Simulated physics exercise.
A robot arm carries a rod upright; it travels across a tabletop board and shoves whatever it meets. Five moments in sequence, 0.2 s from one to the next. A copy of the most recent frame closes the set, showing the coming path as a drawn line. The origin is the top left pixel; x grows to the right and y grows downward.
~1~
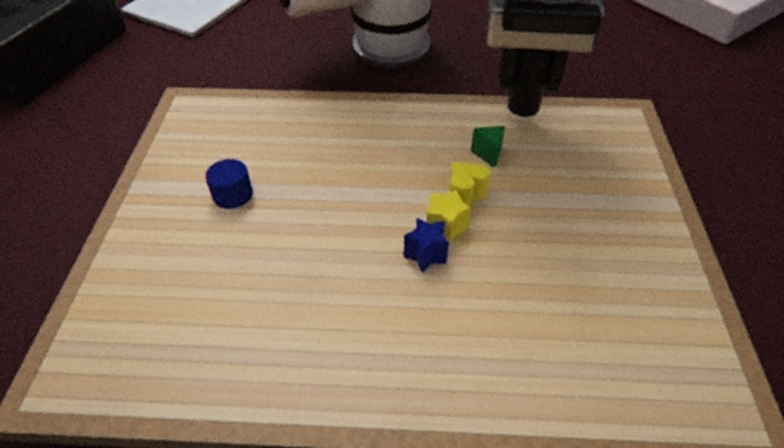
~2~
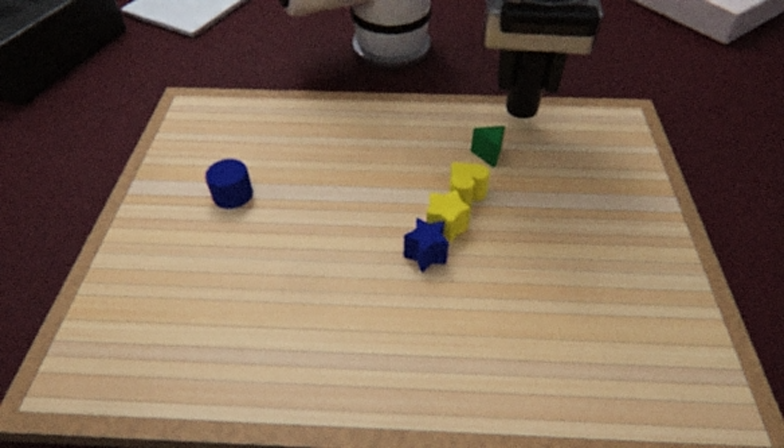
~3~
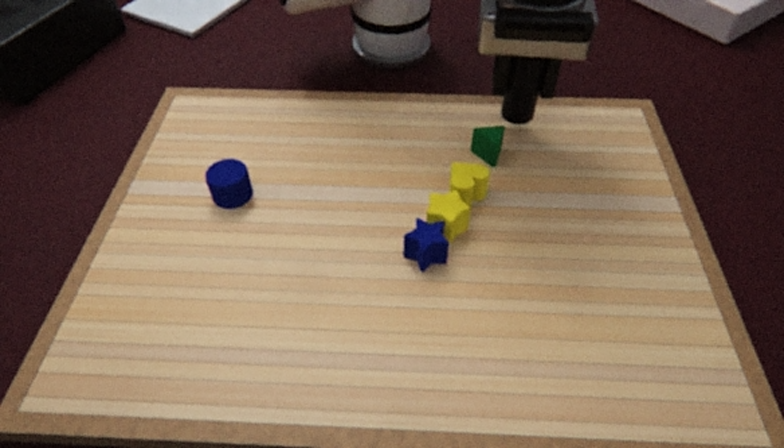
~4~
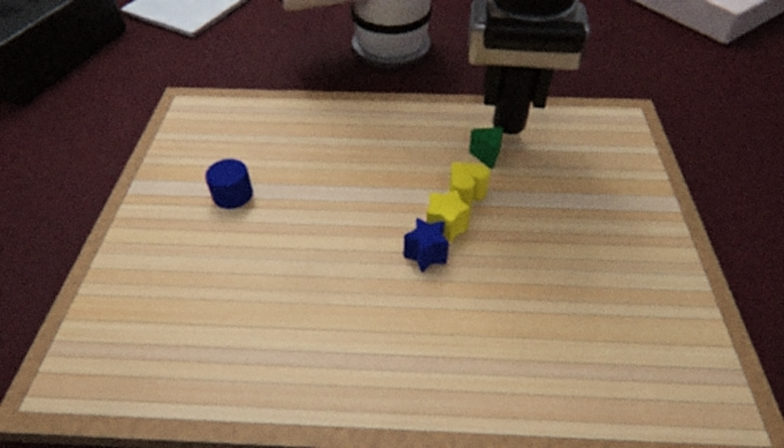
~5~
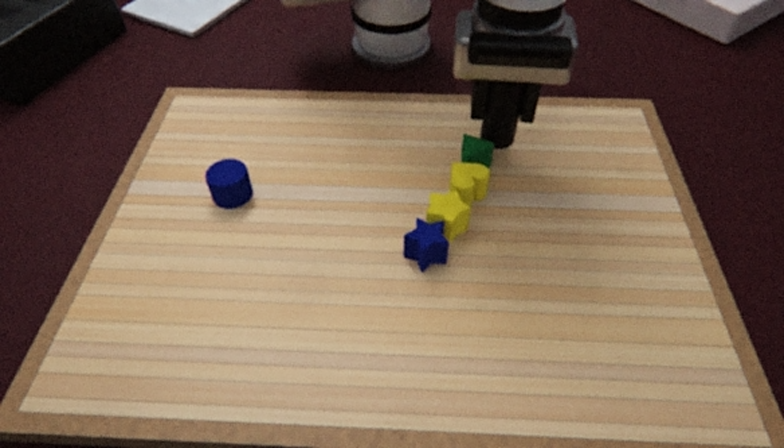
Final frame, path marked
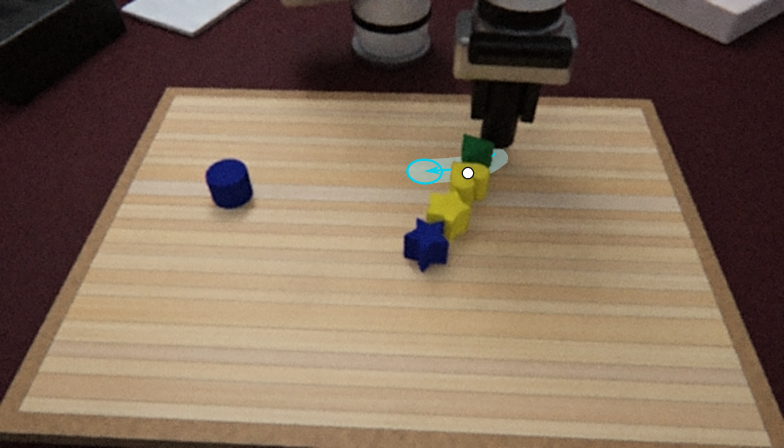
Robot arm lowering its dark rod toward a green block and nudging it slightly left, near yellow and blue blocks standing still.
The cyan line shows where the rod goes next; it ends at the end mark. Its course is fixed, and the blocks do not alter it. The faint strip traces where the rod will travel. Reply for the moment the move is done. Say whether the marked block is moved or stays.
Once the path is done, it remains where it sat before.
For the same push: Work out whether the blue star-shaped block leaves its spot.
Undisturbed, or as good as.
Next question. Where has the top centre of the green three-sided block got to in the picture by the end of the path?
The middle of its upper face should be somewhere near (412, 166).
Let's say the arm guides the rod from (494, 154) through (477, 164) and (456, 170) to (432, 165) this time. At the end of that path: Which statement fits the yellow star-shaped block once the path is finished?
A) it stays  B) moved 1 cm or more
I'll go with A - it stays.
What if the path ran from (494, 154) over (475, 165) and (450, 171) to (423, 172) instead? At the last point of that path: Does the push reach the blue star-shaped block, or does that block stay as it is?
Its place stays the same.
Drawn move, from (494, 154) through (476, 165) and (451, 170) to (425, 171); the dot is on the yellow heart block.
The first path, step by step. Halfway along, rod (465, 153); green three-sided block (443, 157), turned 25° clockwise.
At the end, rod (425, 156); blue star-shaped block still; yellow heart block still; green three-sided block (412, 166).
